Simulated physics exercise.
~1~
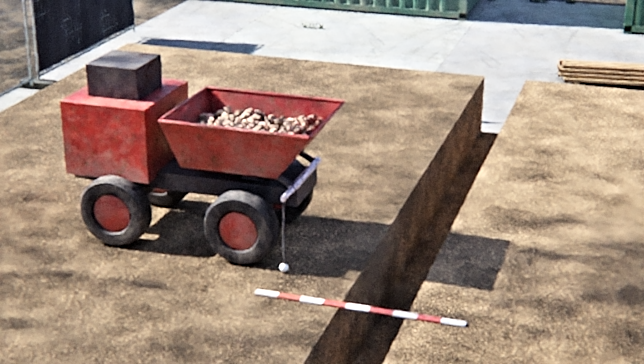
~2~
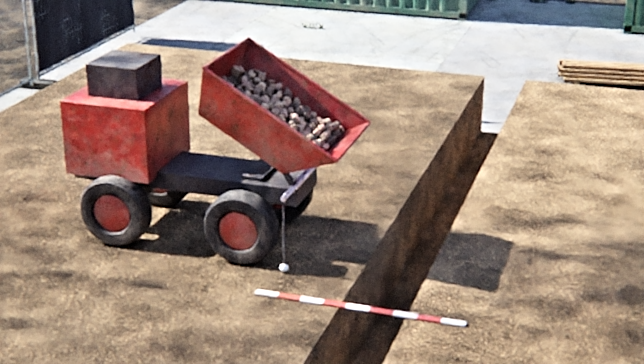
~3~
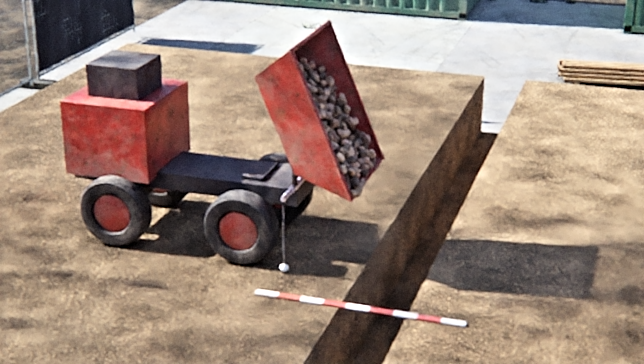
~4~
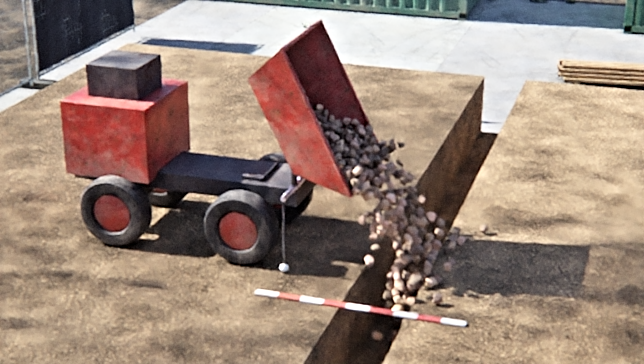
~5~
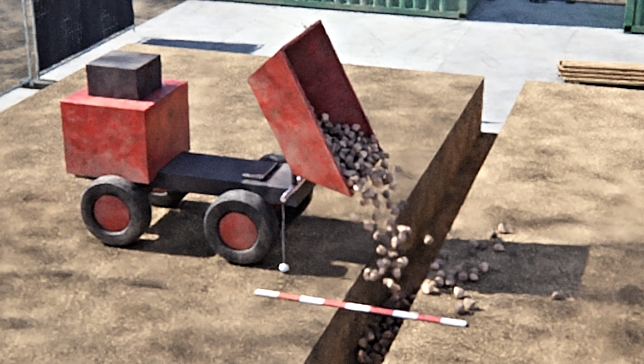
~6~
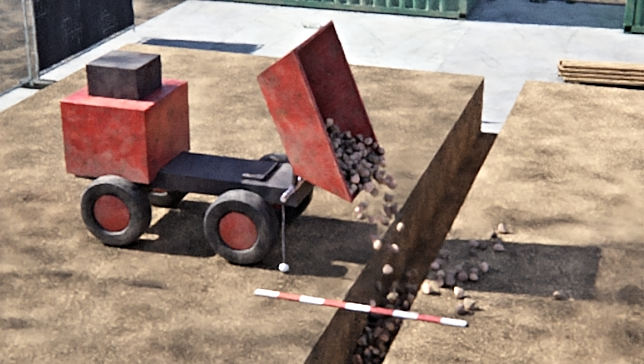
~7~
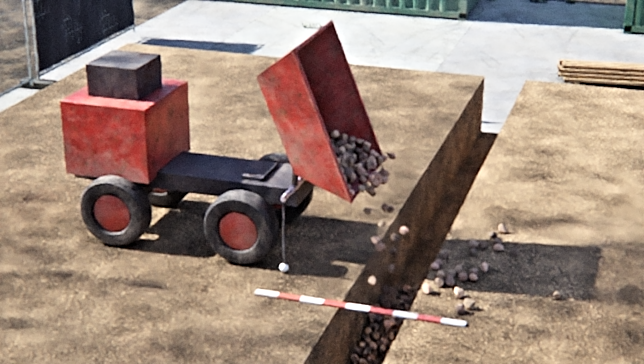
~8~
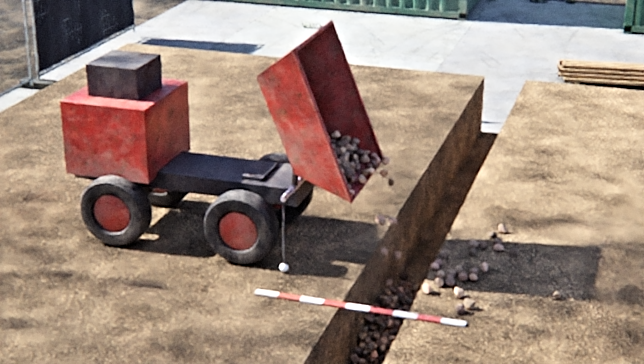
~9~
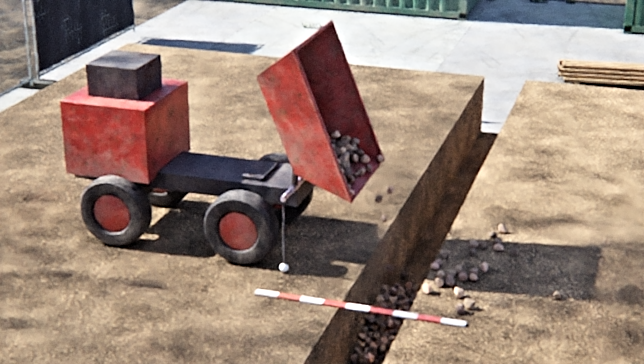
On bare ground, a red dumper tips its stones mostly into a trench, keeping some.
